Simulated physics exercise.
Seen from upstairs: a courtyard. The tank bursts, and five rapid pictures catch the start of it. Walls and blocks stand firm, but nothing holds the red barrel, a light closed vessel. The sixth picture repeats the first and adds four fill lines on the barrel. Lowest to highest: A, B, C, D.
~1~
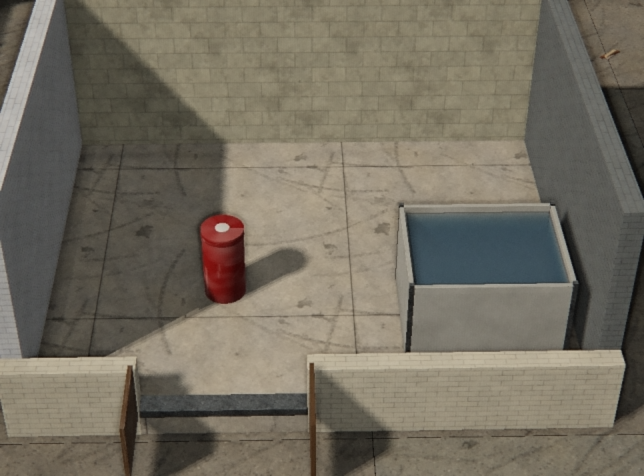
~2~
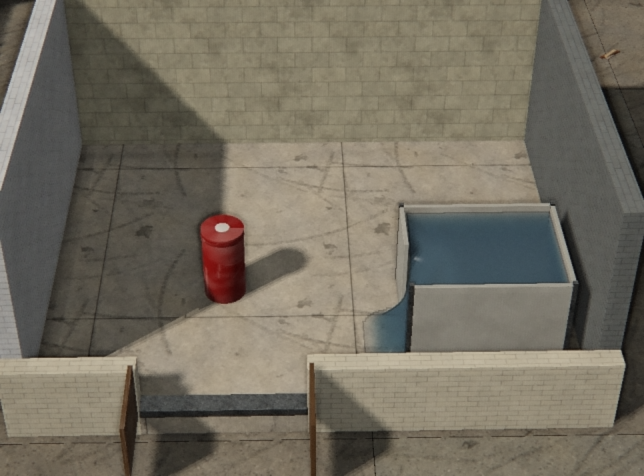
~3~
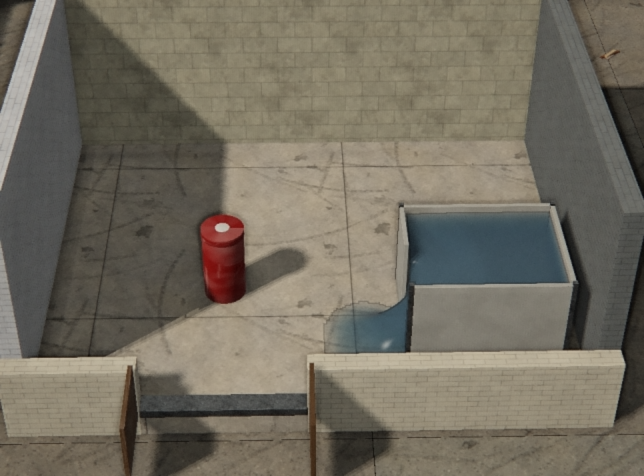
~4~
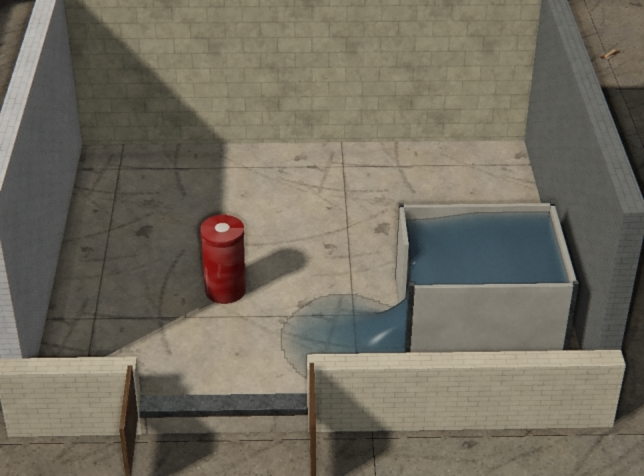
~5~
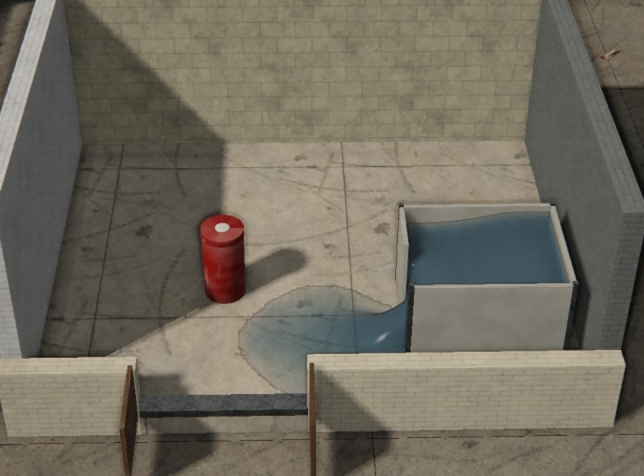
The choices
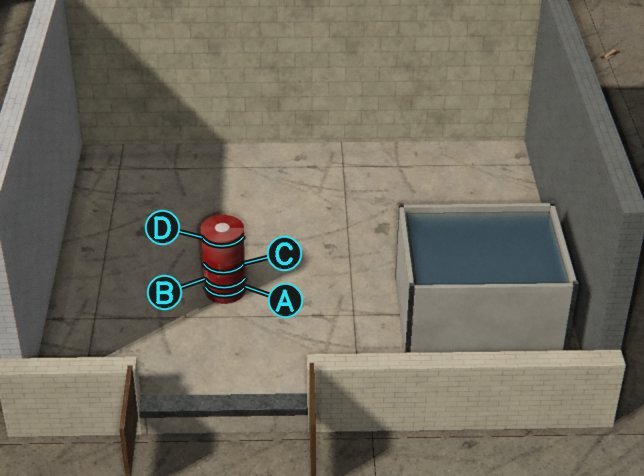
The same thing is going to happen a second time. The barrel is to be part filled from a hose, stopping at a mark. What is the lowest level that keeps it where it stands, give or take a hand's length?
It is C.
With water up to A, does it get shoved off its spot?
Yes, that goes wrong.
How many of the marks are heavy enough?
Two of them.
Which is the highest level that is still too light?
Level B.
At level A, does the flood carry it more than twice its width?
Yes, it does.
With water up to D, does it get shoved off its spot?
No, that is safe.
In cyan, A at (224, 295); B at (224, 287); C at (223, 272); D at (222, 246); from the bottom up A, B, C, D.
With A, it is pushed about 4 times its own width away.
With B, it is pushed about its own width away.
With C, it does not move.
With D, it does not move.
